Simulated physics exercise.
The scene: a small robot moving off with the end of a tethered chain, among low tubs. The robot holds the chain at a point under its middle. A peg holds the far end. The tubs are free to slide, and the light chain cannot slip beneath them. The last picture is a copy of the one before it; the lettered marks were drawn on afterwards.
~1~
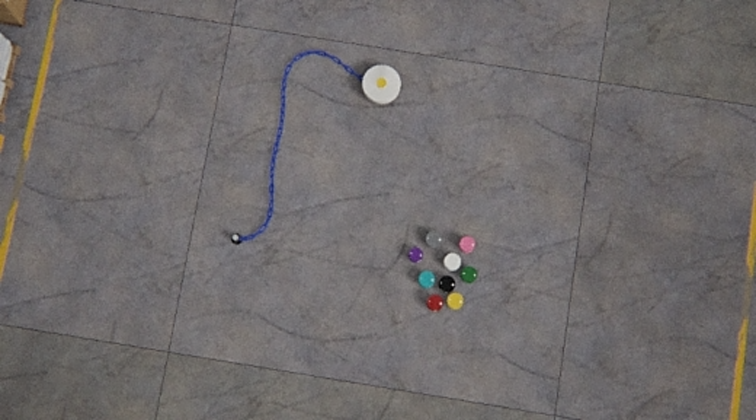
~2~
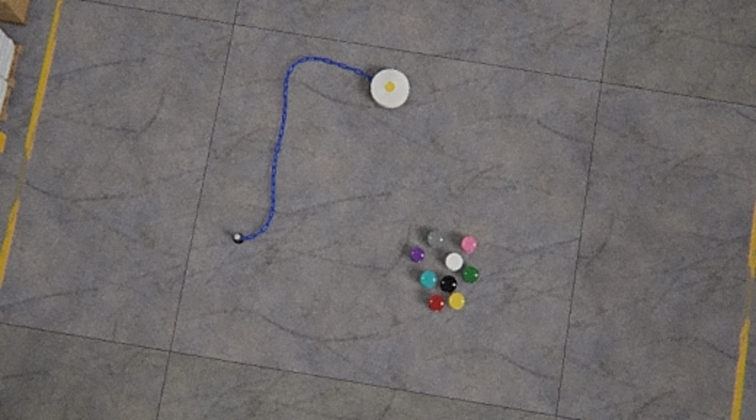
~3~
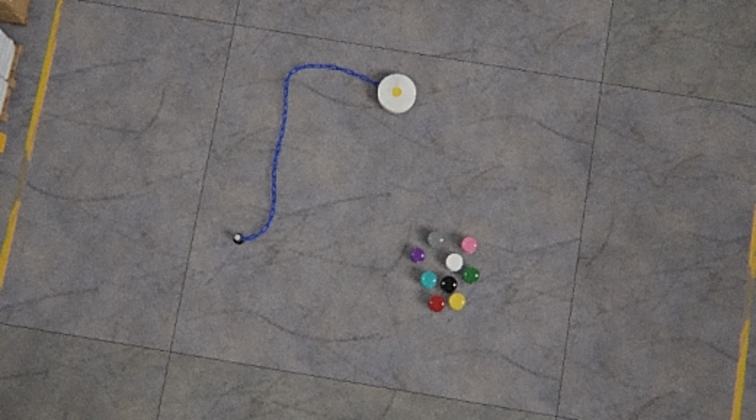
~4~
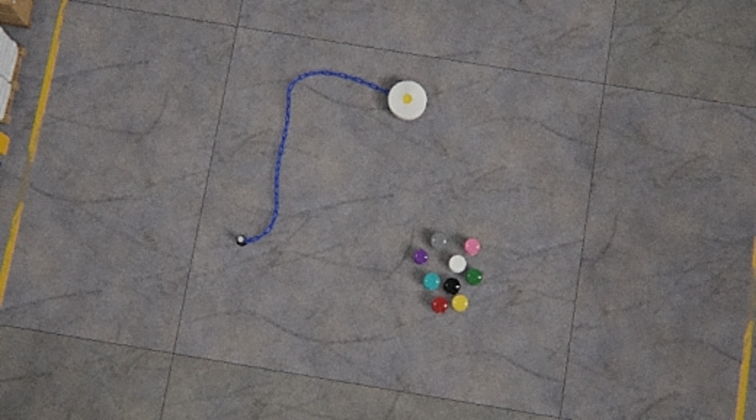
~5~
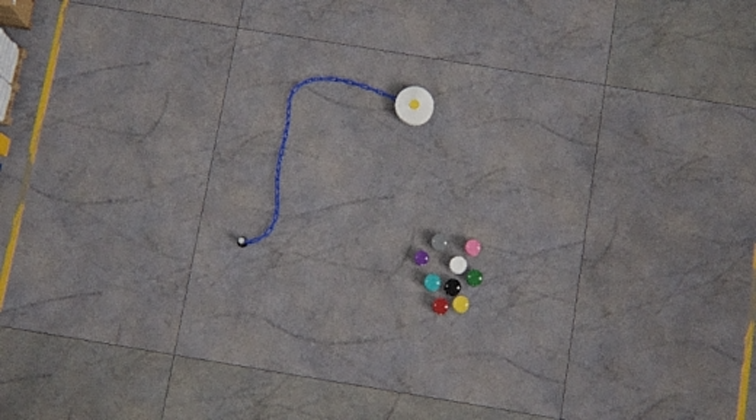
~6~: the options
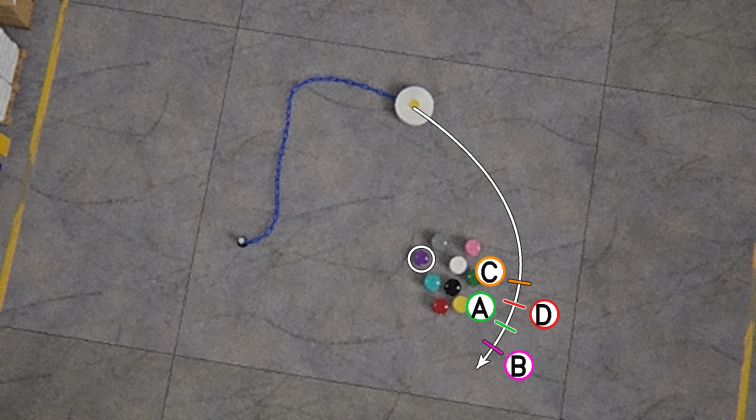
On a grey tiled floor edged with yellow lines, a round white robot holds one end of a blue chain whose far end is fixed at a small peg. The robot moves a short way right and downward, drawing the chain's upper bend along, while the cluster of colourful tubs stays put below.
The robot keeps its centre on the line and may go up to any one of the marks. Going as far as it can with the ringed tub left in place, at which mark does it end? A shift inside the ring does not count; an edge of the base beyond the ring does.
It should halt at B.
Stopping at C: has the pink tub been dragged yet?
No.
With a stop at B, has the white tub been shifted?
Yes.
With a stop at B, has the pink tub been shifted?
Yes.
On the marked copy, A at (505, 326); B at (493, 347); C at (519, 282); D at (514, 304); the ring at (421, 259); the route from (414, 108) via (514, 226) to (477, 368).
Taking B. A third of the way, robot (487, 173); purple tub (422, 258).
Two thirds of the way, robot (522, 265); purple tub (422, 258).
When it is over, robot (494, 347); black tub (452, 290); green tub (468, 288); white tub (445, 275); pink tub (460, 275); purple tub (421, 258); grey tub (436, 261); the purple tub is still in its ring.
As for the rest, A is safe but short; C is safe but short; D is safe but short.
